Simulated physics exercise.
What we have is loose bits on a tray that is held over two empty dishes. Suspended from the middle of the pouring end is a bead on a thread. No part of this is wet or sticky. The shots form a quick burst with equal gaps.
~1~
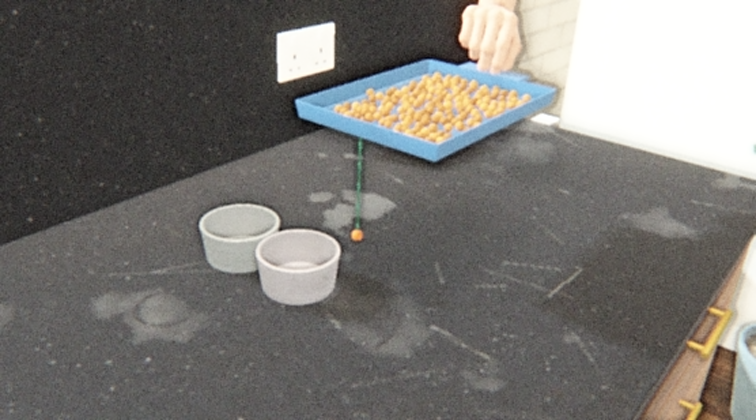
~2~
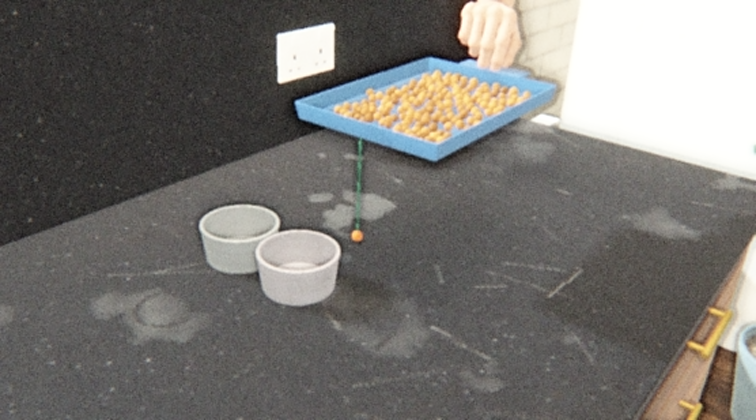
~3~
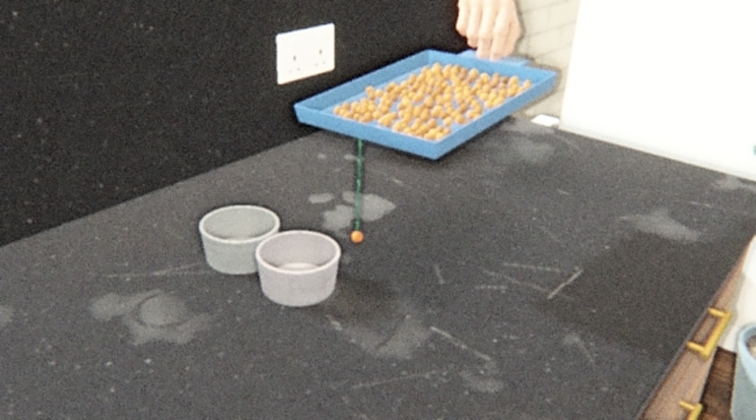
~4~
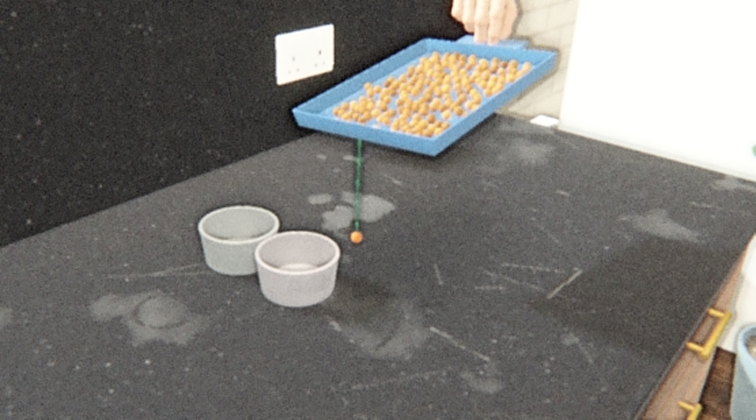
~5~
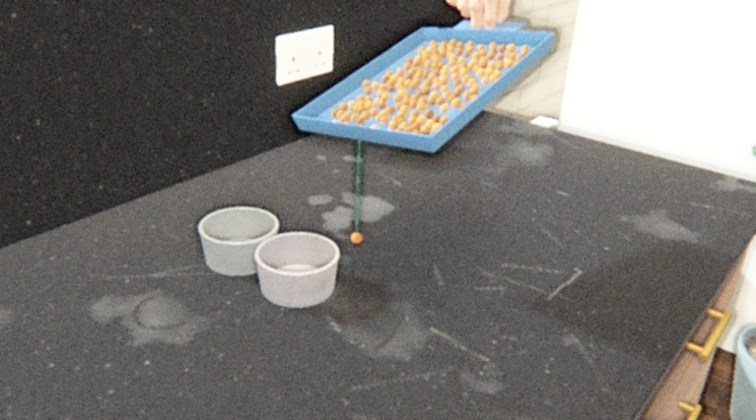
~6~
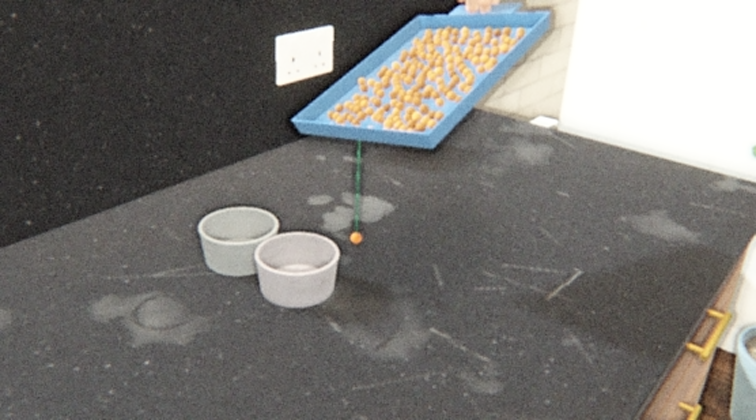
A blue tray of roasted chickpeas tilts steadily as a hand raises its far end.
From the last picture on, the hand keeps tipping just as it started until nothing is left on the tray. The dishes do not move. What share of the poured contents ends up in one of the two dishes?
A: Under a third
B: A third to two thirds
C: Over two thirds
Answer: B.
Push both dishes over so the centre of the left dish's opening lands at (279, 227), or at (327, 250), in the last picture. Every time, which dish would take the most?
The first time round it's the one placed on the left, and the next time it's the one placed on the left.
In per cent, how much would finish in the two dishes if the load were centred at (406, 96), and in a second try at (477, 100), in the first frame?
Close to 60 per cent, followed by close to 60 per cent.
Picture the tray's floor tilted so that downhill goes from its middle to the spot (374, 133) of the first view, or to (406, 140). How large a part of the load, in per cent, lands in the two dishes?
About 30 % and about 0 %.
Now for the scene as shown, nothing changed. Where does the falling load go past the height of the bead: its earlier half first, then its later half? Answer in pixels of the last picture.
I'd say close to (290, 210) at first and close to (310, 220) later on.
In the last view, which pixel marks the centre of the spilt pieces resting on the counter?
Roughly at (308, 249).
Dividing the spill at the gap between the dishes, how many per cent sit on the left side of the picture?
Close to 10 per cent.
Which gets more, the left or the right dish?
That's the right side.
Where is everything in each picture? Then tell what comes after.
The first frame shows corners of the pouring end (300, 101) and (437, 143), level; middle of the load (432, 105), roasted chickpeas; left dish (211, 249); right dish (270, 280); bead on its thread (357, 235).
The second frame shows corners of the pouring end (299, 102) and (436, 143), level; middle of the load (432, 104).
The third frame shows corners of the pouring end (298, 105) and (435, 141), tipped barely, lowest at the left corner; middle of the load (431, 99).
The fourth frame shows corners of the pouring end (297, 110) and (433, 138), tipped a little, lowest at the left corner; middle of the load (430, 91).
The fifth frame shows corners of the pouring end (296, 115) and (430, 135), tipped clearly, lowest at the left corner; middle of the load (436, 82).
The sixth frame shows corners of the pouring end (296, 119) and (428, 132), tipped clearly, lowest at the left corner; middle of the load (431, 75); left dish (210, 252); right dish (269, 283).
Just after the last frame, tray tipped steeply; almost all on the tray; just a few in the air.
A moment on, tray tipped past a quarter turn; roughly a third on the tray; about a tenth in the right dish; just a few in the left dish; about a tenth outside both; roughly half in the air.
Further on, tray tipped past a quarter turn; roughly a third in the right dish; about a tenth in the left dish; roughly half outside both.
When it is over, tray tipped past a quarter turn; roughly a third in the right dish; about a tenth in the left dish; roughly half outside both.
